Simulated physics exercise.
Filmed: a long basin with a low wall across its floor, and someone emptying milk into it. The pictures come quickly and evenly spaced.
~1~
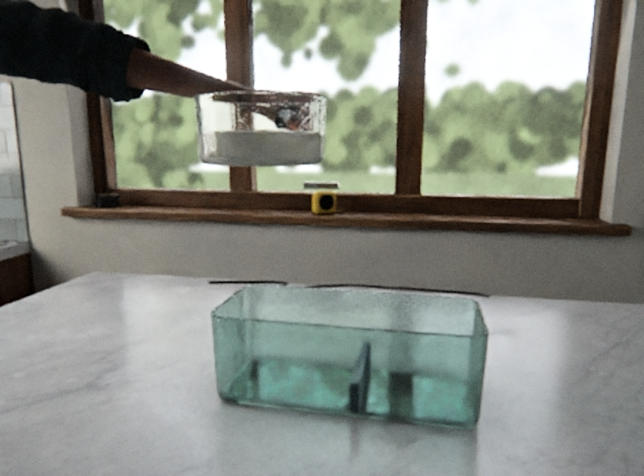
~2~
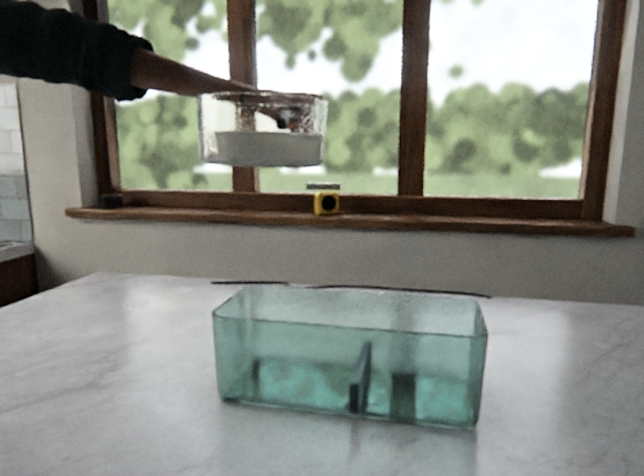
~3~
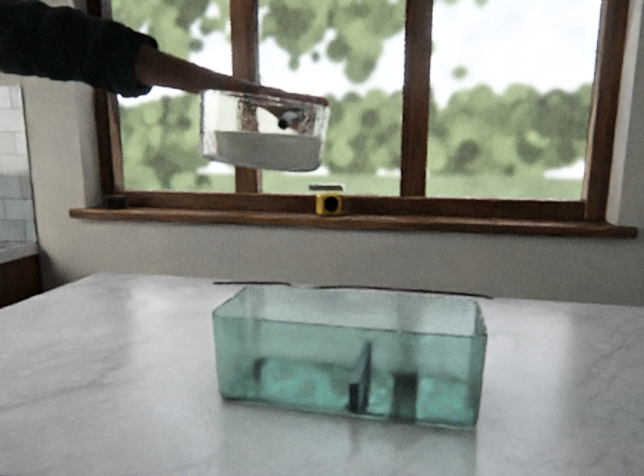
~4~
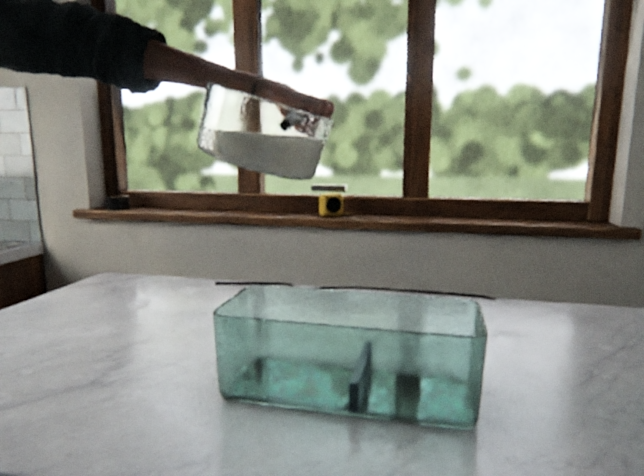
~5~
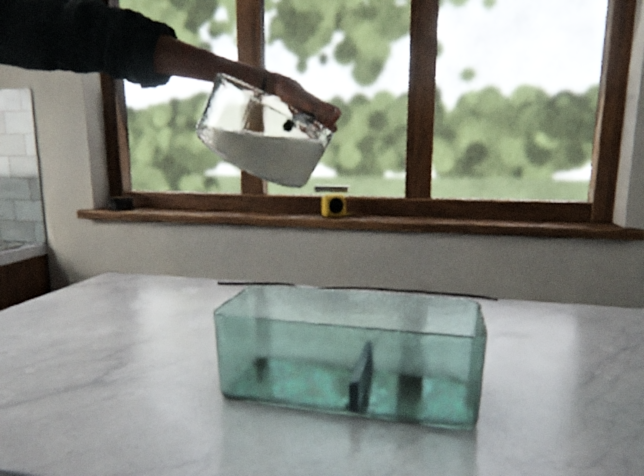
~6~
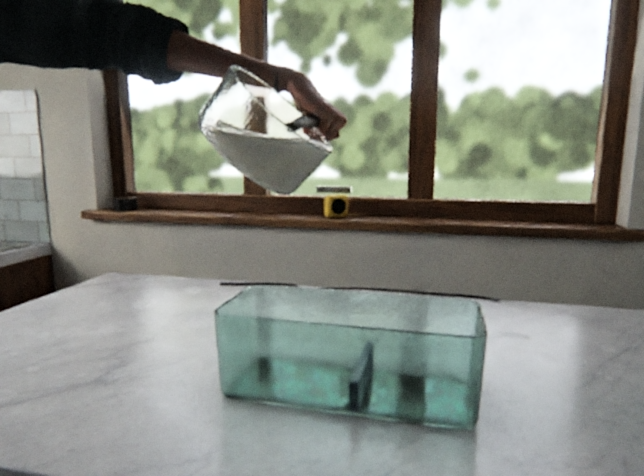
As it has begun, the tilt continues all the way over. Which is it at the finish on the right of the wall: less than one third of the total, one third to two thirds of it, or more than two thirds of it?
At the finish the right of the wall has one third to two thirds of the total.
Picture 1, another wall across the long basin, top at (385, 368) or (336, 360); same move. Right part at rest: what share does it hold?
The first placement leaves close to 15 per cent, the second close to 80 per cent.
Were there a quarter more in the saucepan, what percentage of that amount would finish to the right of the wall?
Some 50 parts in a hundred.
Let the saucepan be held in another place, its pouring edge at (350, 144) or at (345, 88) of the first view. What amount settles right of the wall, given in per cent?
Close to 70 % for the first start and close to 75 % for the second.
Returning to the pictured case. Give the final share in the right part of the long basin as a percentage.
Roughly 45 %.
A moment on, the saucepan is tipped on its side and 29 per cent is still to pour, 3 is left of the wall and 8 right of it.
Next, the saucepan is tipped right over and 10 per cent is still to pour, 30 is left of the wall and 47 right of it.
Then the saucepan is tipped right over and 2 per cent is still to pour, 46 is left of the wall and 44 right of it.
Later the saucepan is tipped right over and 0 per cent is still to pour, 52 is left of the wall and 44 right of it.
At rest 53 per cent lies left of the wall, 44 right of it and 2 outside.
